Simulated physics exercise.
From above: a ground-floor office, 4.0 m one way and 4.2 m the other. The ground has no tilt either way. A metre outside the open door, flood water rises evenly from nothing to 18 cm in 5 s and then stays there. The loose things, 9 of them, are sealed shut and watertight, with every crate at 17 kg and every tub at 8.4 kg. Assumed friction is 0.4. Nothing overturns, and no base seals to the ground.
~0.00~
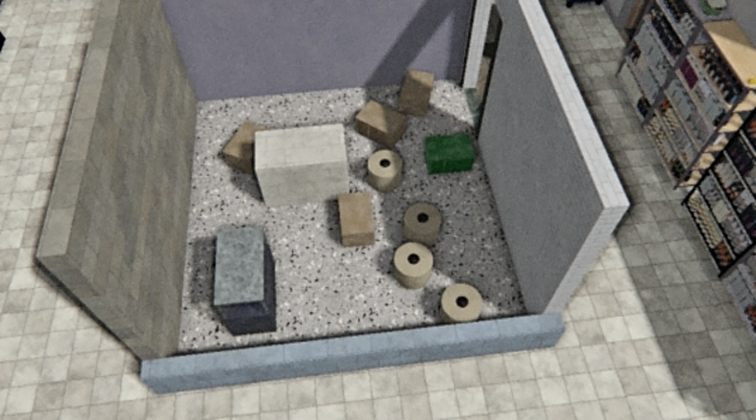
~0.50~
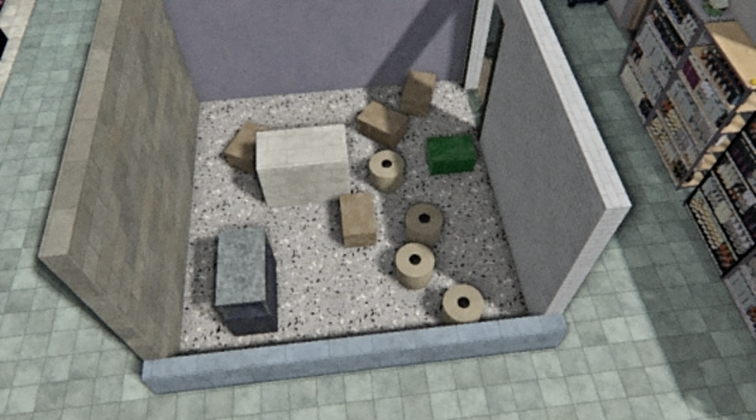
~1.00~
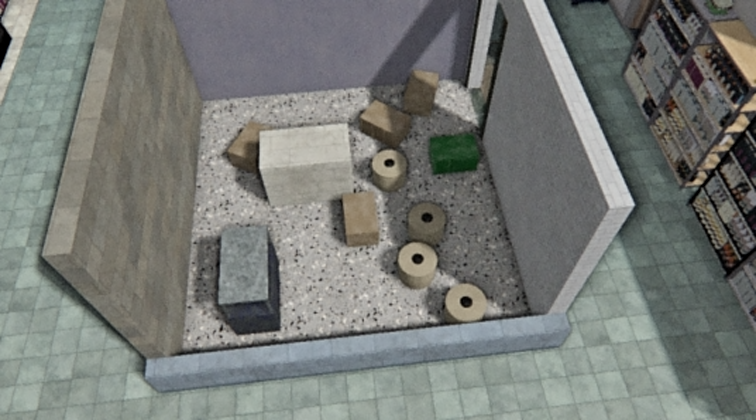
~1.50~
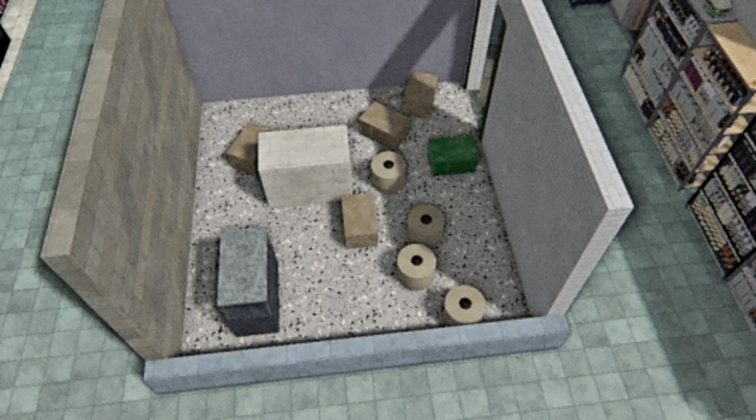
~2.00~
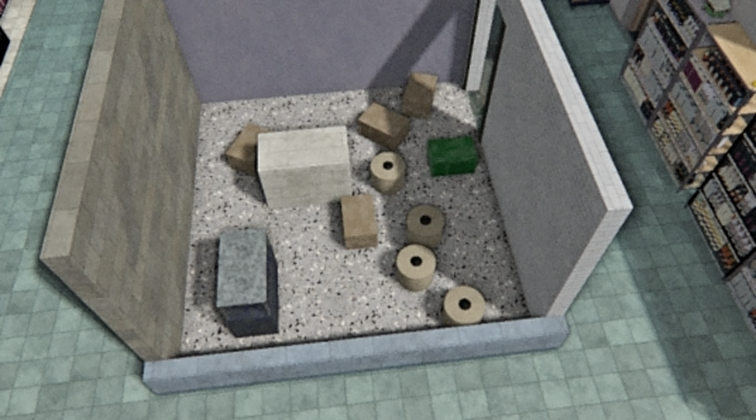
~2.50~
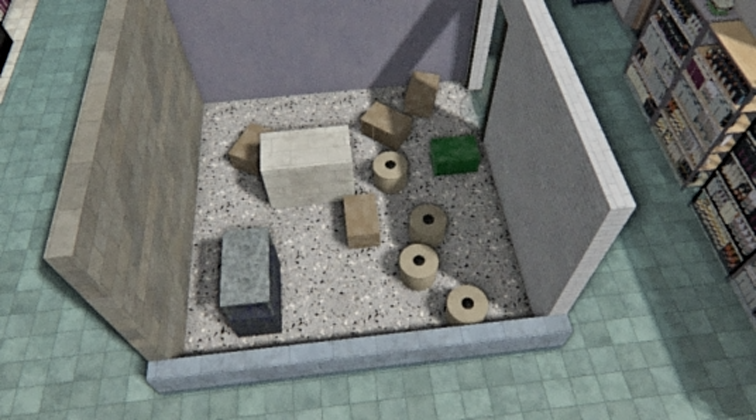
In a small walled room seen from above, wooden boxes, a green crate, pale tubs and larger blocks sat still on the speckled floor, while the tiles outside turned from pale grey to green.
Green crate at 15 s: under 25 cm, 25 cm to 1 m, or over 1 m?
Result: Essentially stationary.
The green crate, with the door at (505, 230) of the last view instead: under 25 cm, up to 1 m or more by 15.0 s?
Result for the green crate: Negligible displacement.
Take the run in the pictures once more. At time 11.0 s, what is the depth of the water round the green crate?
Roughly 4 cm.
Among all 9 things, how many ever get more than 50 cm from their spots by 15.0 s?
Count: 5.
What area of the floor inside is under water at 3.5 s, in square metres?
Somewhere about 1.0 m2, give or take.
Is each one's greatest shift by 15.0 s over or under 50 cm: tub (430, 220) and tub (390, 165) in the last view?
In that order: Within and beyond.
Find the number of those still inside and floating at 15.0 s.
At that instant the tally stands at 5.
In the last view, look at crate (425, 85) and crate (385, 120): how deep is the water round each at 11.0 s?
Depth approx. 7 cm / 10 cm.
After 3.5 s the green crate is near (455, 148), 0.0 m from its start, aground; 0 afloat.
After 6.8 s the green crate is near (455, 148), 0.0 m from its start, aground; 0 afloat.
After 11.0 s the green crate is near (455, 148), 0.0 m from its start, aground; 1 afloat.
After 15.0 s the green crate is near (455, 148), 0.0 m from its start, aground; 5 afloat.
